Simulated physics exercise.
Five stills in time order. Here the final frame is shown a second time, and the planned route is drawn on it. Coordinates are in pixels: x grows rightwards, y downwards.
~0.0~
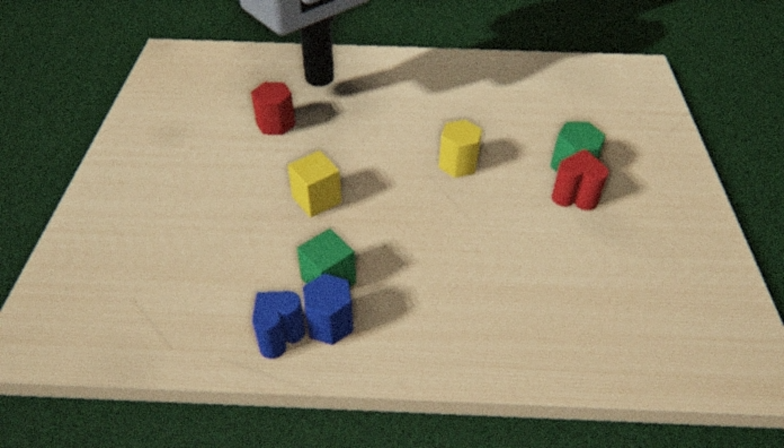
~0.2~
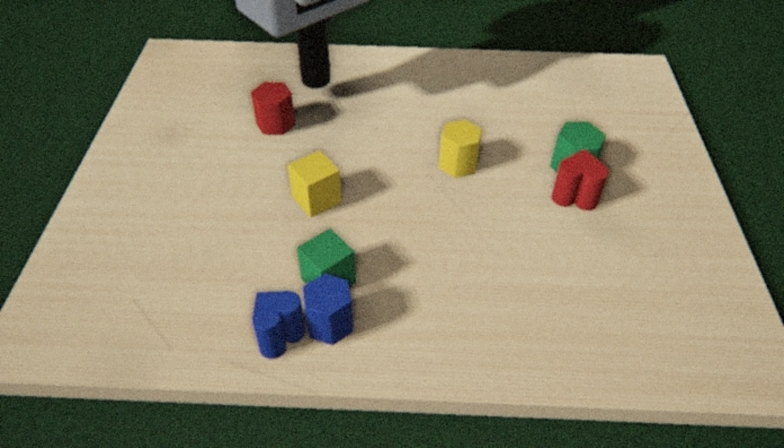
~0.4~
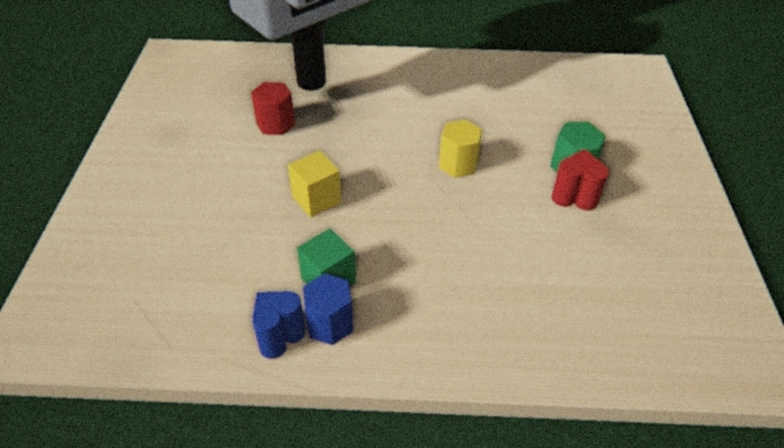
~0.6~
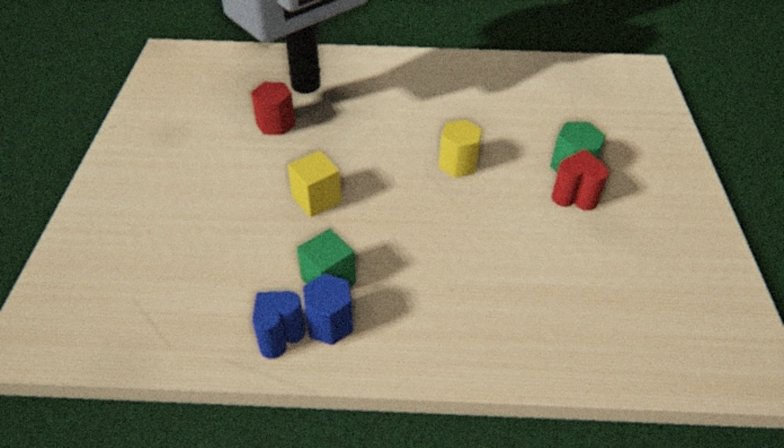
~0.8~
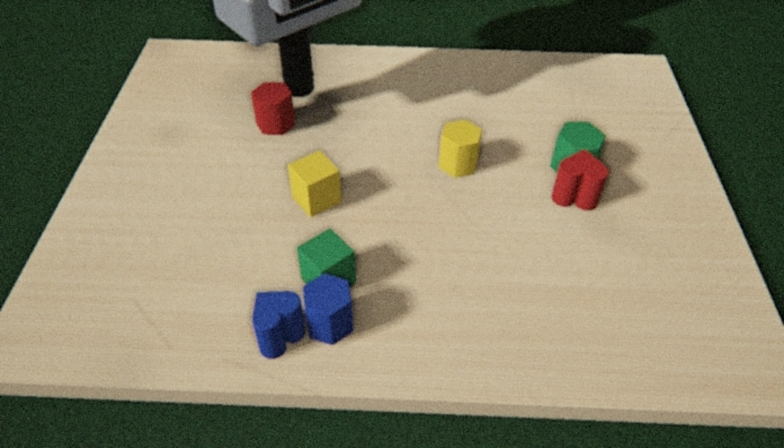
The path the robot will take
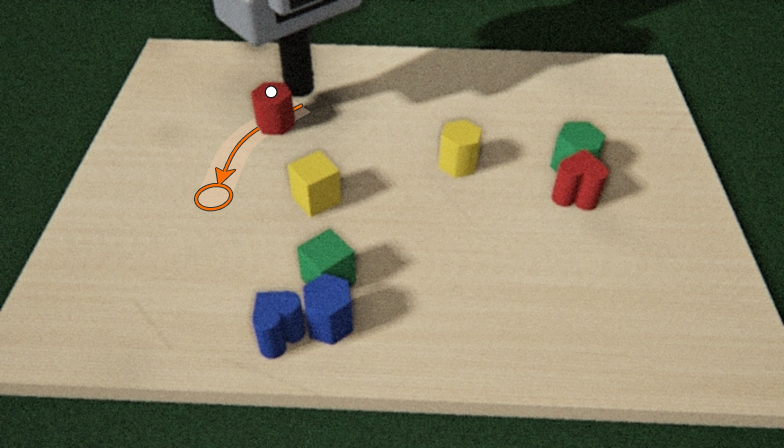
A robot arm with a black post edged slowly left and slightly nearer across the back of a wooden board, closing in on a red block, while all the colored blocks stayed still.
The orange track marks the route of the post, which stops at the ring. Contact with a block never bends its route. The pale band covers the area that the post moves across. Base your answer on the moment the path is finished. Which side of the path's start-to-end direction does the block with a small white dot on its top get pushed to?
Shifted left.
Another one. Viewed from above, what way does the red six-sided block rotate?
Overhead view: Anti-clockwise.
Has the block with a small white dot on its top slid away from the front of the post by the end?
That would be a no.
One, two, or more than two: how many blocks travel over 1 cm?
It should be one.
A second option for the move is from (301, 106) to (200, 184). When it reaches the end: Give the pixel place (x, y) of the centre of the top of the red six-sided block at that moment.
About (152, 164).
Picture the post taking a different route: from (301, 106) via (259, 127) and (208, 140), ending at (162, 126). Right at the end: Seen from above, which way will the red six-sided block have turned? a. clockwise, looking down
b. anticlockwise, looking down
I'll go with b - anticlockwise, looking down.
The line goes from (301, 106) over (260, 127) and (230, 158) to (214, 197); the dot is on the red six-sided block.
What follows on the original path. One third of the way, post at (257, 112); red six-sided block at (240, 117), turned 35° anticlockwise.
Two thirds of the way, post at (227, 142); red six-sided block at (220, 150), turned 75° anticlockwise.
At the end, post at (209, 181); red six-sided block at (207, 192), turned 90° anticlockwise; yellow square piece unmoved.
